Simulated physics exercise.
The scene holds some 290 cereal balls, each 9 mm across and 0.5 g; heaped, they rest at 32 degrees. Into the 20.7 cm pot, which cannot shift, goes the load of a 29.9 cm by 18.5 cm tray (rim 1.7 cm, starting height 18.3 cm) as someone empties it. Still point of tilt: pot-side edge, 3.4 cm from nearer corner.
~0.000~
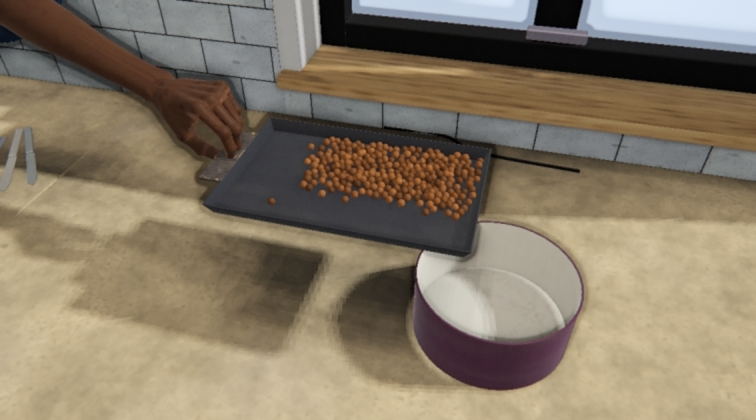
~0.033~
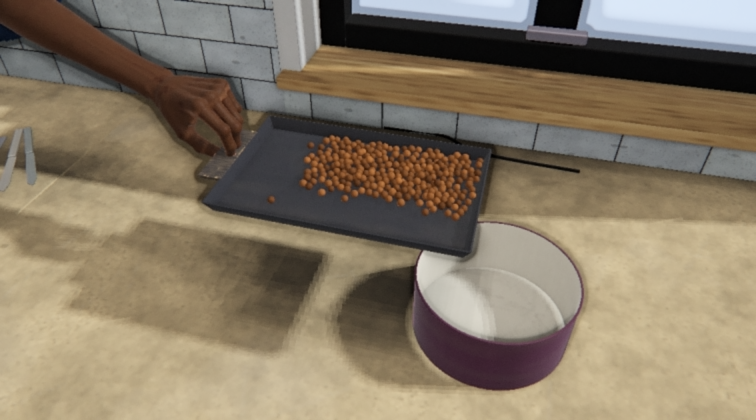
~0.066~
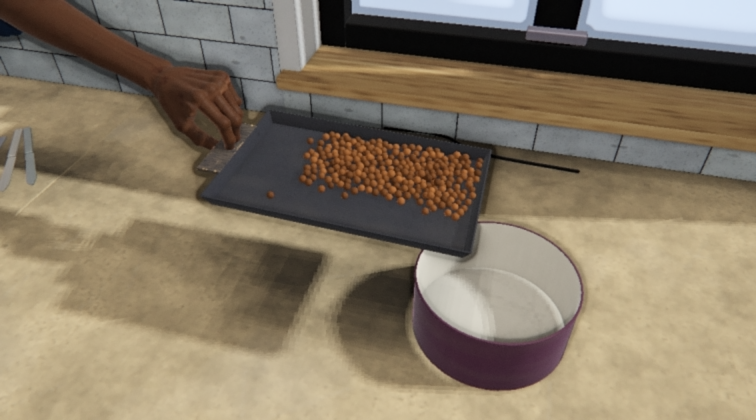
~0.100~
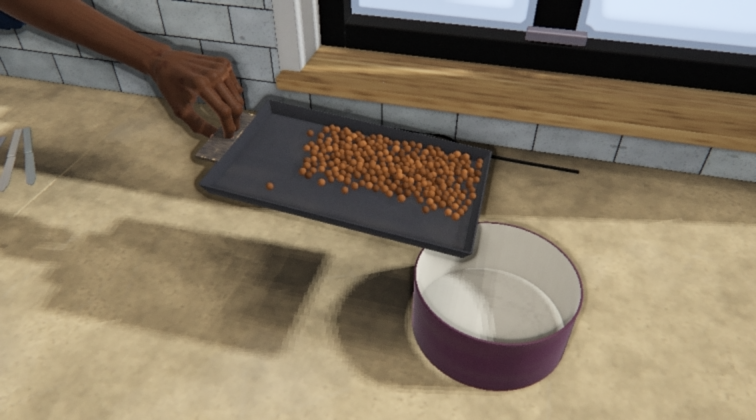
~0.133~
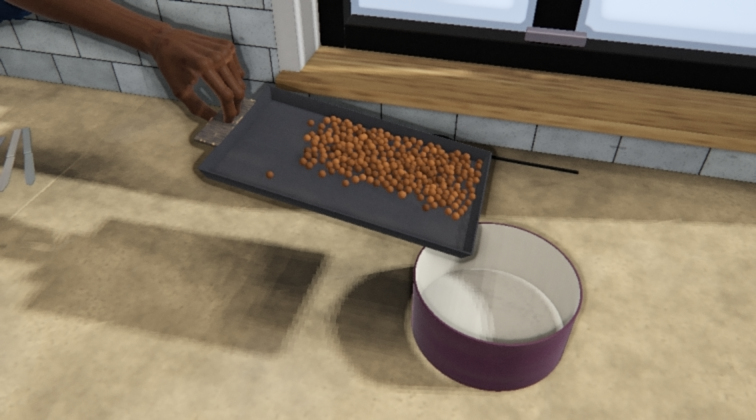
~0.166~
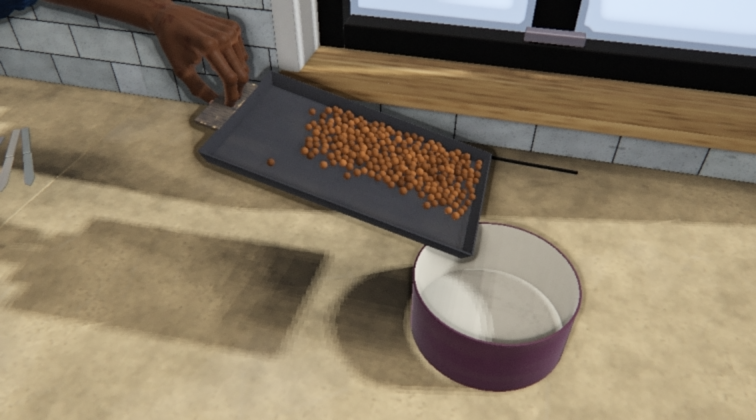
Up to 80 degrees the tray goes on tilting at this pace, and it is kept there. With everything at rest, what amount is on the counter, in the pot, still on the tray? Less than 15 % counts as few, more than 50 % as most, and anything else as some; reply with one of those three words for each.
Here it is: Counter: Some, pot: Most, tray: Few.
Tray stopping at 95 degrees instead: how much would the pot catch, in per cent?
Around 75 %, I reckon.
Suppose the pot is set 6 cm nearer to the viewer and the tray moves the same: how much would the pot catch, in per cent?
Close to 45 per cent, then.
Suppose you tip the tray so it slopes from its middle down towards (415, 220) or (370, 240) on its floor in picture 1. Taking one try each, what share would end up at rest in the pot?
I'd put it at about 75 per cent for the first tilt and about 30 per cent for the second.
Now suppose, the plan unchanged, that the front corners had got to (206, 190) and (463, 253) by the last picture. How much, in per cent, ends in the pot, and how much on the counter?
Pot 30, counter 70.
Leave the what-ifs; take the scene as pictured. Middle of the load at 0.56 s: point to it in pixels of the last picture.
Load centre est.: (474, 176) px.
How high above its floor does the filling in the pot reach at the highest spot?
Roughly 2.0 cm.
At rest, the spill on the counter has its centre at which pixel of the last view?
Middle of the spill at rest: Roughly (538, 253).
After 0.40 s, tilt 47 degrees; the tray holds 100 %, the pot 0 %.
After 0.56 s, tilt 70 degrees; the tray holds 95 %, the pot 0 %.
After 0.84 s, tilt 80 degrees; the tray holds 10 %, the pot 55 %.
In the end, at 1.8 s, counter 25 %, pot 75 %, tray 0 %.
